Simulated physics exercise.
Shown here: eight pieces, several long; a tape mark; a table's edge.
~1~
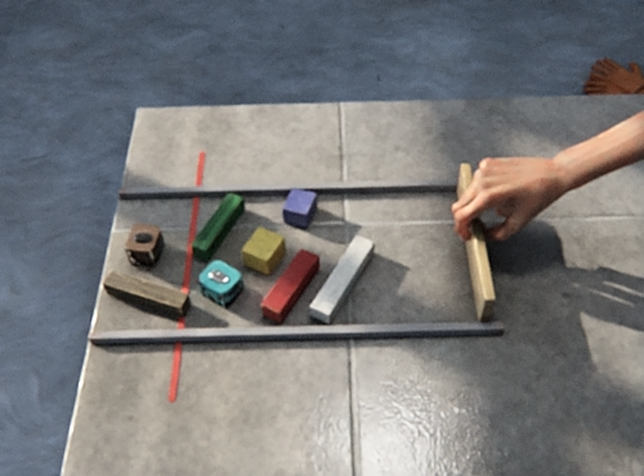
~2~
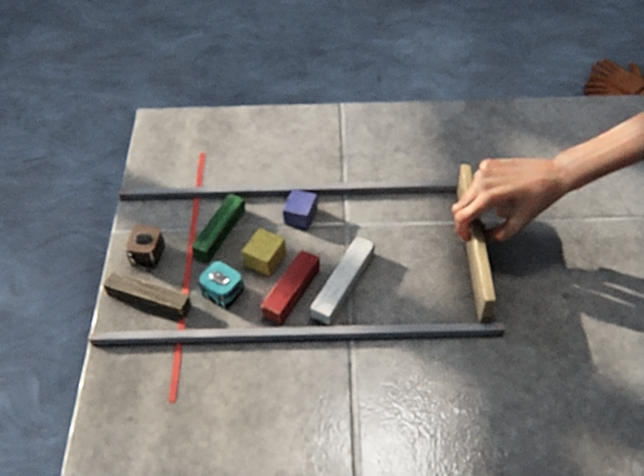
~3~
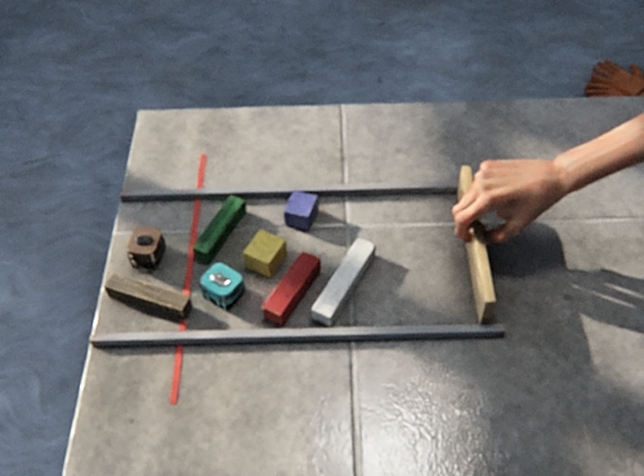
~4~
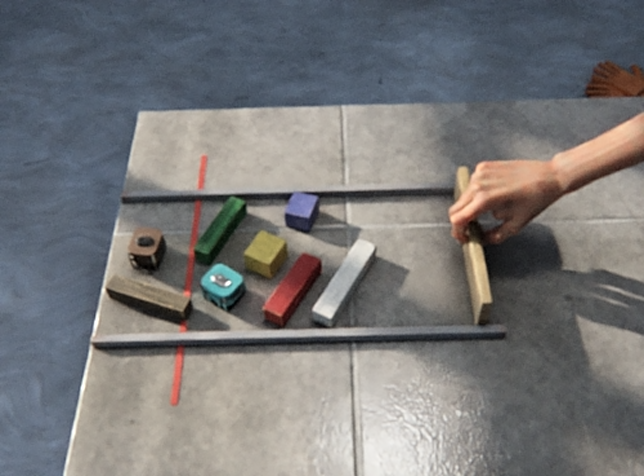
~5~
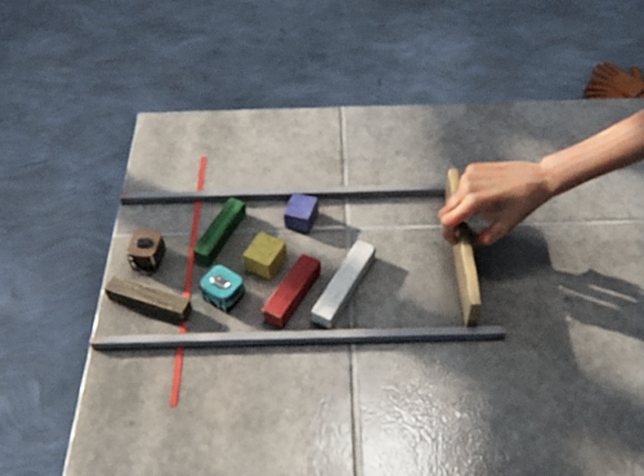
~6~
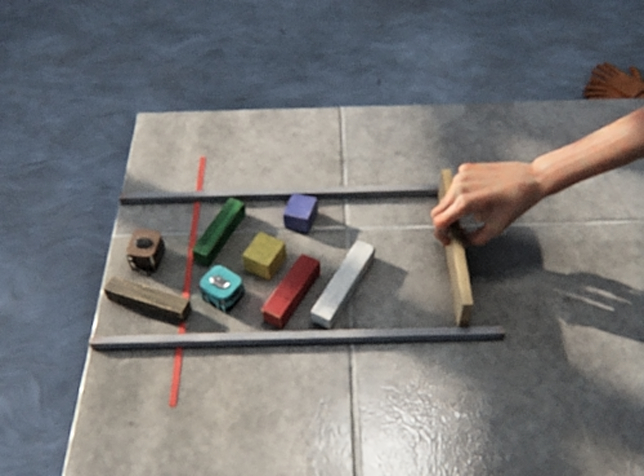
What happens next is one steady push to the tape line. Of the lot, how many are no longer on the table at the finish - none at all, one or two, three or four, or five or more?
By the finish, none at all are off it.
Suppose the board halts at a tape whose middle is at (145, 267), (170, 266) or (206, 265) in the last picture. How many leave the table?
In order: 5, 2 and 0.
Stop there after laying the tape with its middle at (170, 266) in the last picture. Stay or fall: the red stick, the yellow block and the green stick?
The red stick: It is still there. The yellow block: It is still there. The green stick: It is still there.
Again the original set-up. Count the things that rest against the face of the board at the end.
That number would be 2.
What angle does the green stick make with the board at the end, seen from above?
Roughly 35 degrees.
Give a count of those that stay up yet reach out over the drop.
Tally: 2.
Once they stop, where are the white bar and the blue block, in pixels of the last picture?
In the last picture the white bar sits at (175, 288) while the blue block sits at (180, 219).
Soon after, none off yet; brown case at rest near (146, 251); black bar at rest near (148, 299); green stick at rest near (220, 231).
After that, none off yet; brown case at rest near (146, 251); black bar at rest near (148, 299); green stick moving near (213, 228).
In the end, the number that fall off is zero.
